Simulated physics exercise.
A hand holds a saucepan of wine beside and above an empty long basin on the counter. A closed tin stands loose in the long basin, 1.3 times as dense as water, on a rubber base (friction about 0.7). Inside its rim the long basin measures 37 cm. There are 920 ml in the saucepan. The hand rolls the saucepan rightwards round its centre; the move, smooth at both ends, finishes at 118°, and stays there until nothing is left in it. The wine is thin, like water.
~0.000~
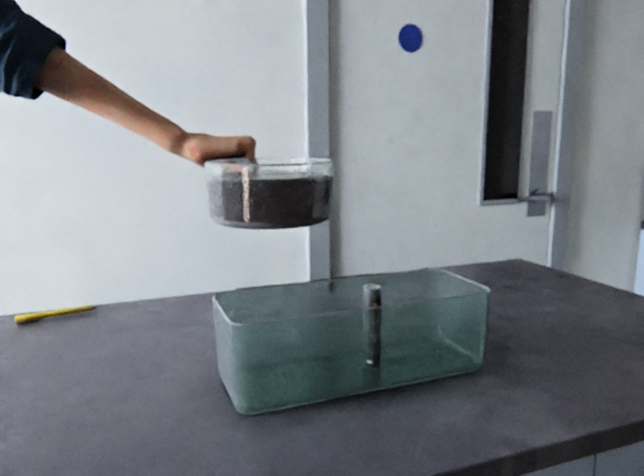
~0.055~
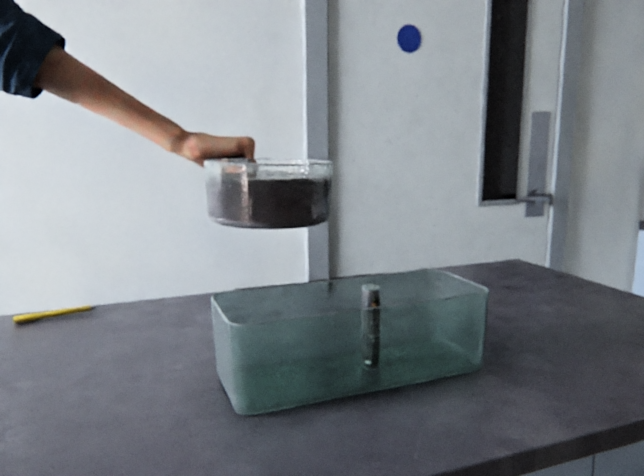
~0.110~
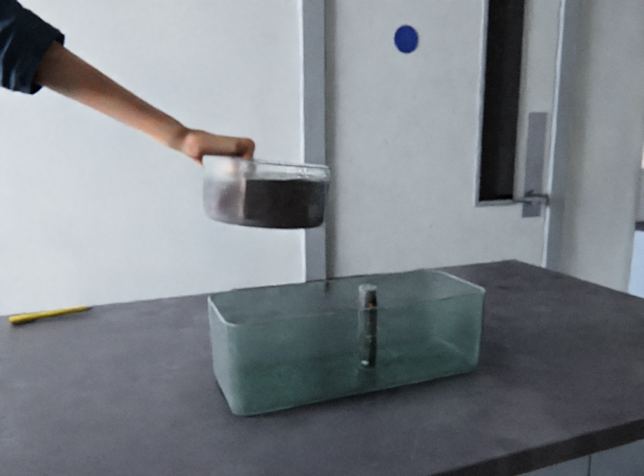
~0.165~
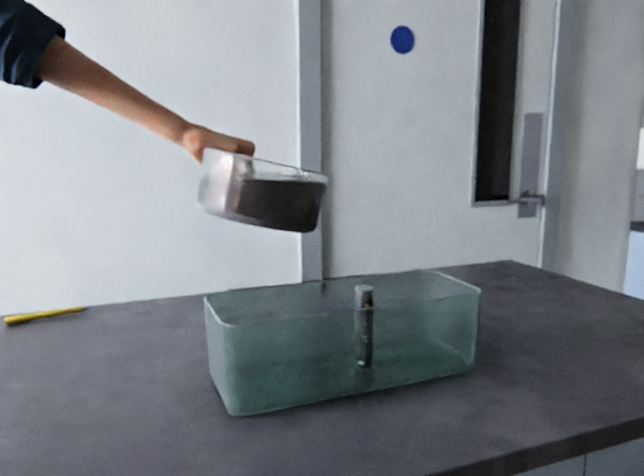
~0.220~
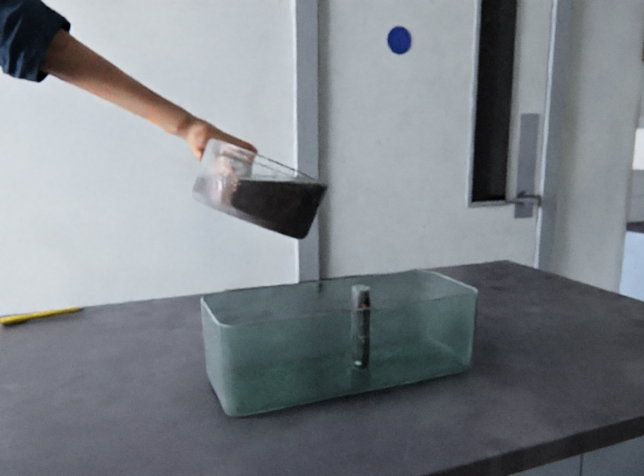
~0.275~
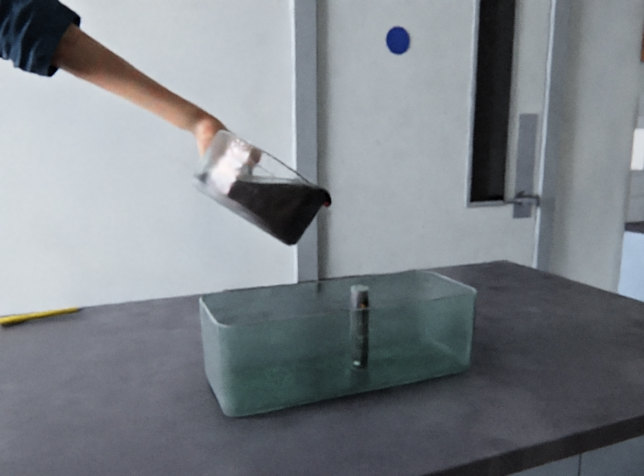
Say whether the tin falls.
It topples.
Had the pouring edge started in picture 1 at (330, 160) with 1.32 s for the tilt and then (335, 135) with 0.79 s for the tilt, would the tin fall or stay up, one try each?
First it keeps standing; then it goes over.
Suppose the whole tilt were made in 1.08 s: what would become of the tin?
Then it stays up.
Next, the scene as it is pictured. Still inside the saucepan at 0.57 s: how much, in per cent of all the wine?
About 16 per cent.
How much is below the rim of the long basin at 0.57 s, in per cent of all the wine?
Near 44 in a hundred.
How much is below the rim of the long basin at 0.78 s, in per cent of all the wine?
Near 94 in a hundred.
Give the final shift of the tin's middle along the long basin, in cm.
About 8.5 cm.
Then, 0.57 s in, the tilt is 102° and 16 per cent is still to pour; the tin stands where it began.
Then, 0.78 s in, the tilt is 118° and 2 per cent is still to pour; the tin leans 9°.
Then, 1.01 s in, the tilt is 118° and 0 per cent is still to pour; the tin leans 48°.
Then, 1.25 s in, the tilt is 118° and 0 per cent is still to pour; the tin lies on its side.
Finally, the tin lies on its side.
